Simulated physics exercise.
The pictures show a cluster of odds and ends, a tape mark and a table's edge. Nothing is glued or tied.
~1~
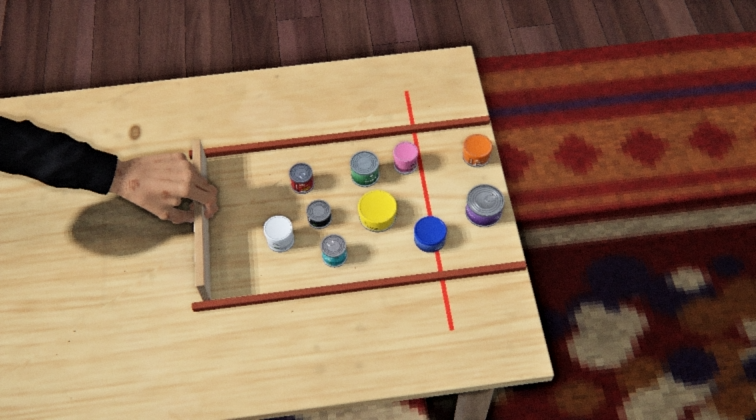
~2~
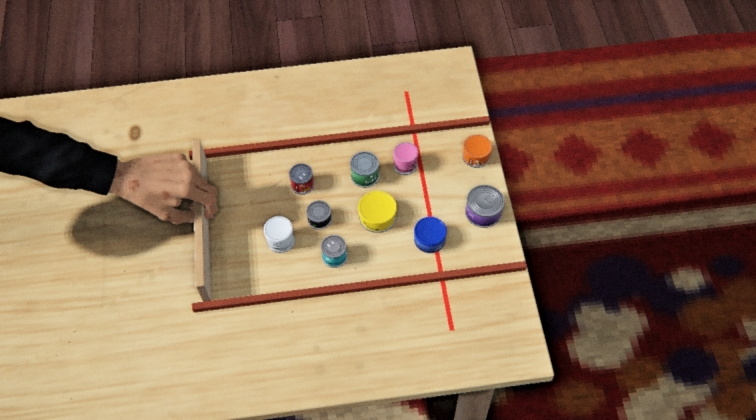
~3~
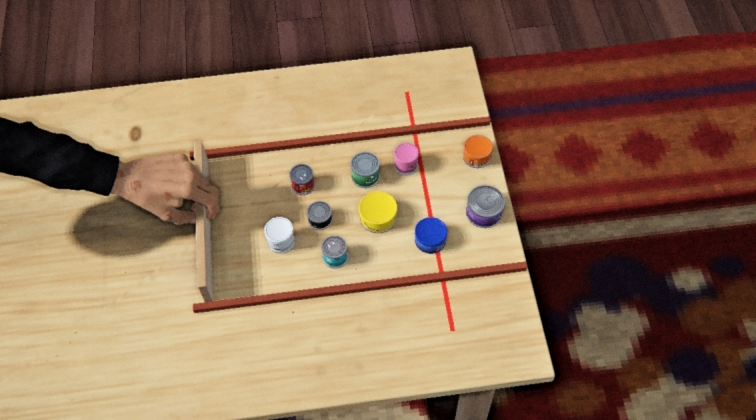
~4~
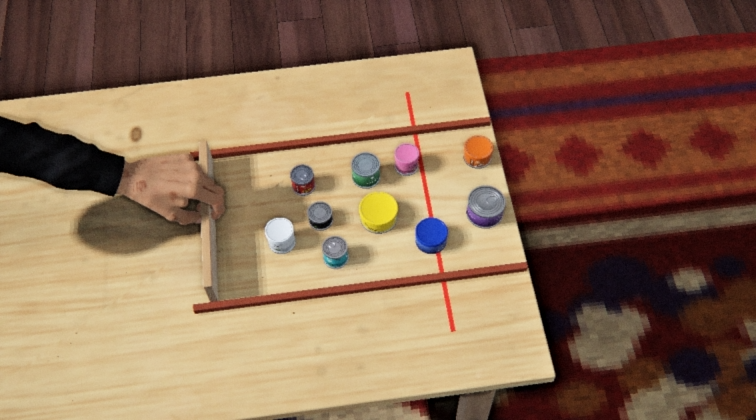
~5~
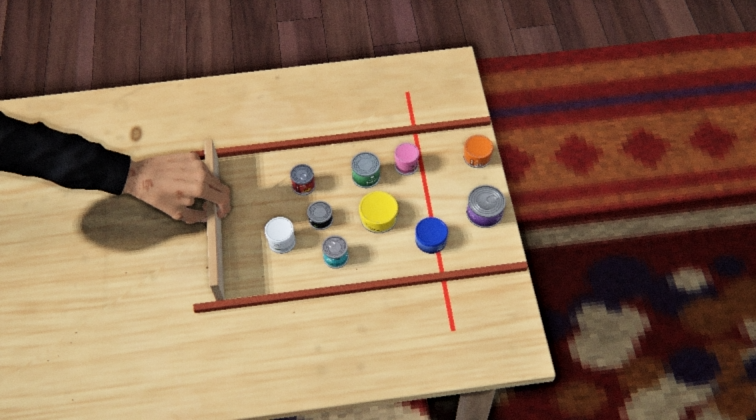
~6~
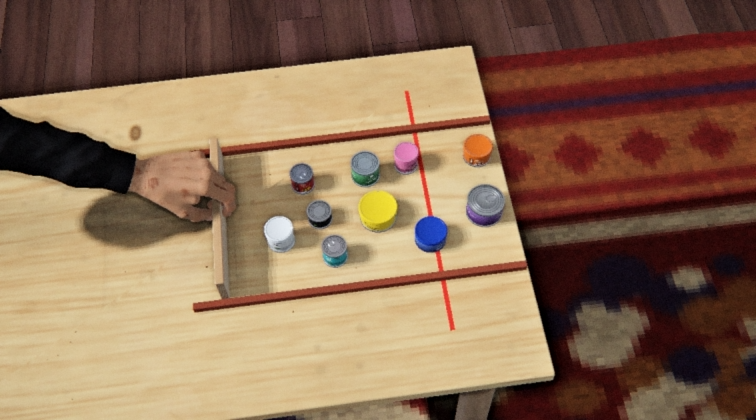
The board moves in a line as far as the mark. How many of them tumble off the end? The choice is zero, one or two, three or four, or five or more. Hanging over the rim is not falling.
As it turns out, the number that fall off is zero.
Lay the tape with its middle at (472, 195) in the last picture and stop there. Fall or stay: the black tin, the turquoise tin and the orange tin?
The black tin does not fall, the turquoise tin holds on, the orange tin drops off.
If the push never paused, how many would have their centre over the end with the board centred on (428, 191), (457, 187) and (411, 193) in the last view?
Past the end: 0, 1 and 0.
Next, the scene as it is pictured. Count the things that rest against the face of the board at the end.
In contact: 5.
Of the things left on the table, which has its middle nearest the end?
The purple pot.
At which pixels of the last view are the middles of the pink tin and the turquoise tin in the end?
First (431, 151), then (449, 242).
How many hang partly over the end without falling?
Overhanging: 1.
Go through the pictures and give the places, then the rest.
Orange tin (477, 151); purple pot (485, 206); blue tub (430, 235); board (201, 218); tape (427, 200), in the first frame.
Purple pot (484, 206); pink tin (406, 159), in the second frame.
Blue tub (431, 236); black tin (320, 215), in the third frame.
Orange tin (478, 152); board (209, 219), in the fourth frame.
Purple pot (486, 207); white pot (281, 236), in the fifth frame.
Orange tin (478, 151); purple pot (485, 206); blue tub (431, 235); board (219, 216); tape (428, 200), in the sixth frame.
Soon after, none off yet; orange tin at rest near (478, 151); purple pot at rest near (485, 206); blue tub at rest near (431, 235).
In the end, the number that fall off is zero.
